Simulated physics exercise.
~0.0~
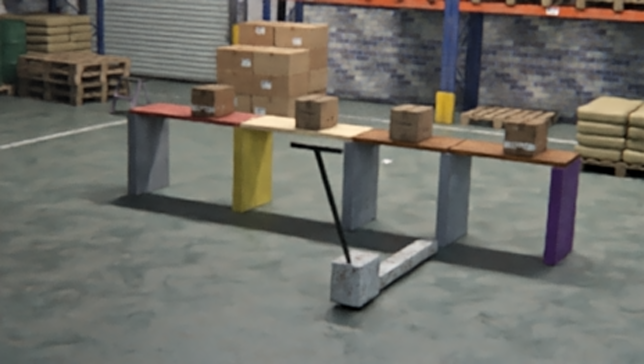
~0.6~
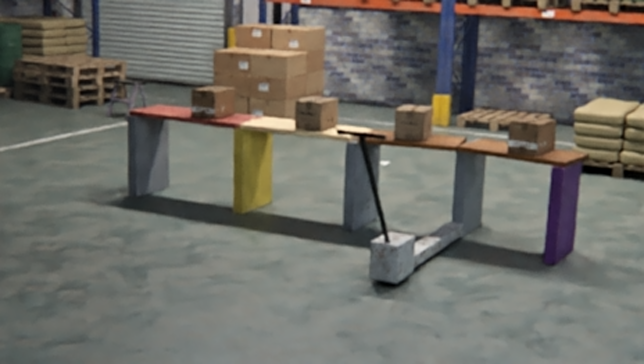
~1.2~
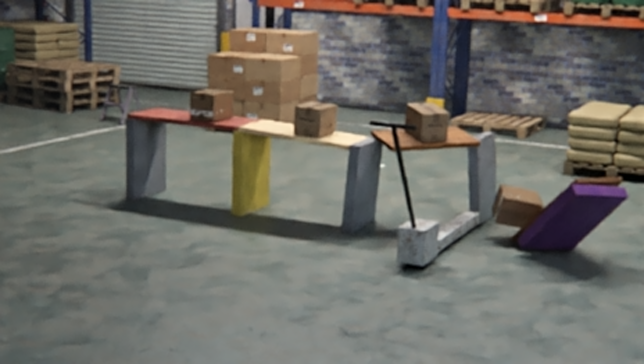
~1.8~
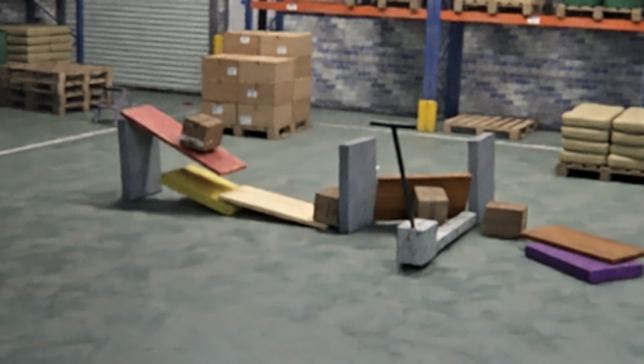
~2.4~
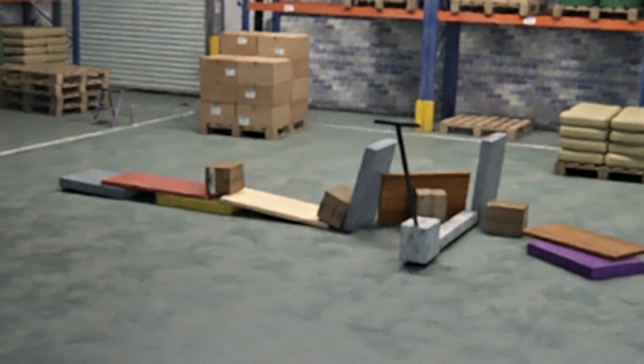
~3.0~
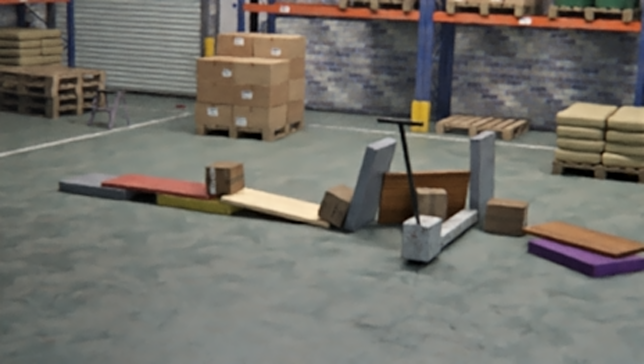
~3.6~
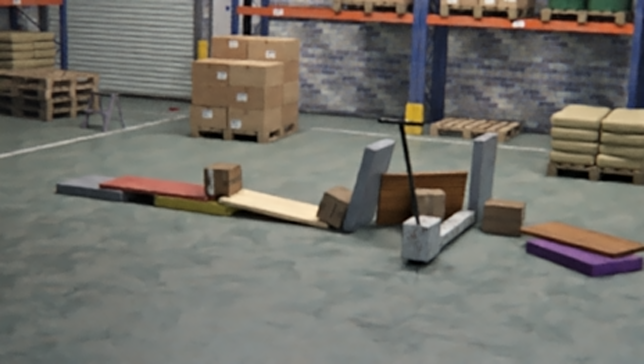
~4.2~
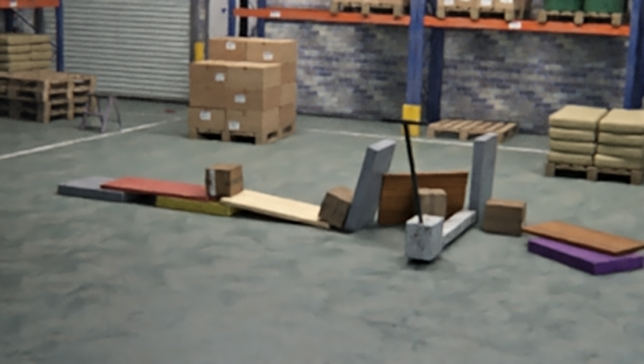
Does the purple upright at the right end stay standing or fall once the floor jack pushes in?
The purple upright falls. It tips over to the right and ends lying flat on the floor with a brown board beside it.
